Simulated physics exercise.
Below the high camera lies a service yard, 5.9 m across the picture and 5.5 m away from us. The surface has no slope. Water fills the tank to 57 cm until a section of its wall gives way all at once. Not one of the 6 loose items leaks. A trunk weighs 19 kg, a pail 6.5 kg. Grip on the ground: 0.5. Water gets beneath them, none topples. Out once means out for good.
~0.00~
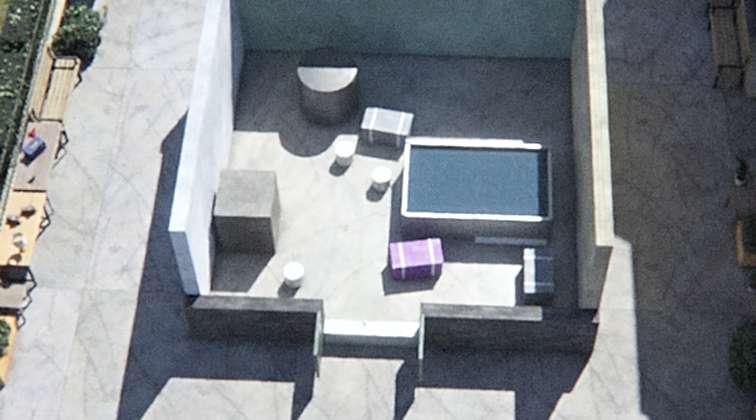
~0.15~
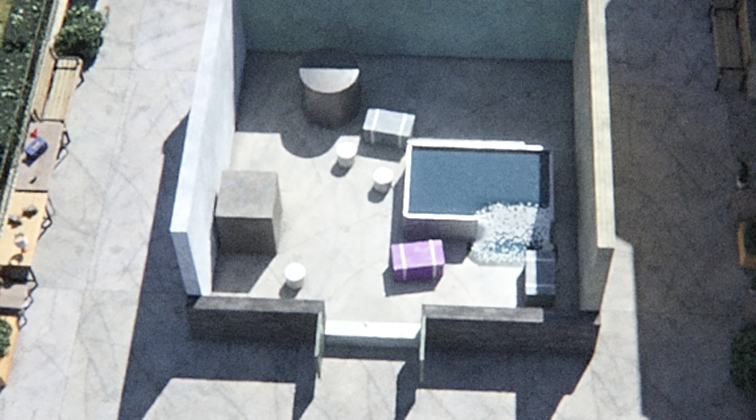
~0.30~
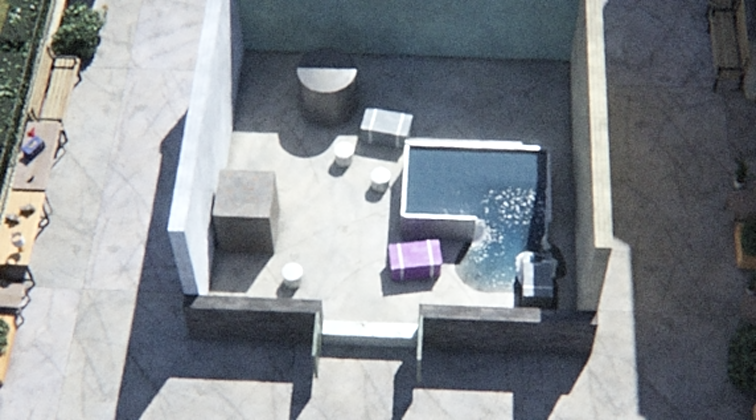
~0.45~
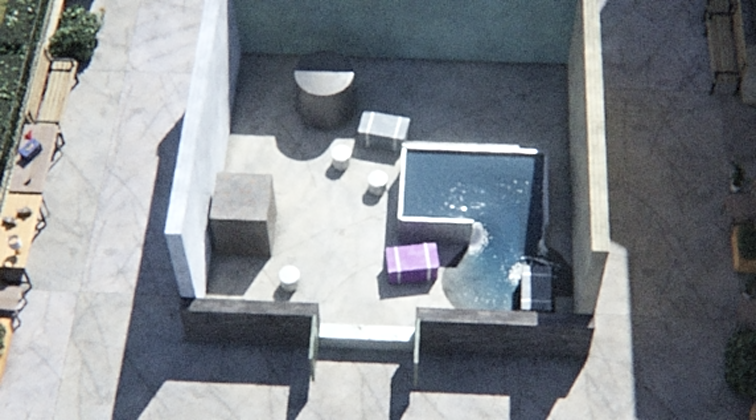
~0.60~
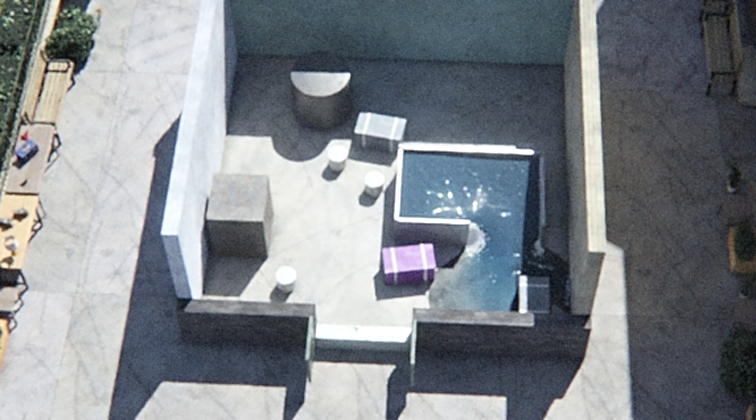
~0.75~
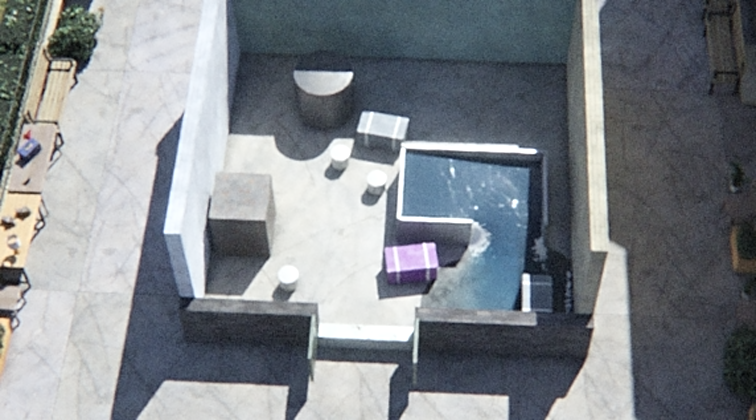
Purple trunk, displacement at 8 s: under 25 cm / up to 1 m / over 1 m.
Washed away.
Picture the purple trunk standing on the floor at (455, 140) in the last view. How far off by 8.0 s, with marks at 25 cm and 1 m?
I'd say it does not really move.
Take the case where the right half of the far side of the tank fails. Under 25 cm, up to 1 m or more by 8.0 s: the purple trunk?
Then the purple trunk holds its place.
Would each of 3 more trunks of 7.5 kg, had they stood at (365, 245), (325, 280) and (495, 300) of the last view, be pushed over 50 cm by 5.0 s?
Lab note - in order: Above threshold / above threshold / above threshold.
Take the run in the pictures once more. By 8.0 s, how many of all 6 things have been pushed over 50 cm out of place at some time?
It adds up to 3.
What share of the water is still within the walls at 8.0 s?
Somewhere near 90 percent, give or take.
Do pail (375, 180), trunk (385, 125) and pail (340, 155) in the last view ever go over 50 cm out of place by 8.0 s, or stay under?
In that order: Short of it, short of it, short of it.
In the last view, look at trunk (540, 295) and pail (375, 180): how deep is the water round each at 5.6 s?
Roughly 9 and 3 cm.
After 1.6 s the purple trunk is near (411, 257), 0.0 m from its start, aground; 0 of 6 are out; 1 afloat.
After 3.6 s the purple trunk is near (395, 241), 0.4 m from its start, aground; 0 of 6 are out; 1 afloat.
After 5.6 s the purple trunk is near (338, 202), 1.6 m from its start, aground; 0 of 6 are out; 2 afloat.
After 8.0 s the purple trunk is near (362, 151), 2.3 m from its start, afloat; 0 of 6 are out; 2 afloat.
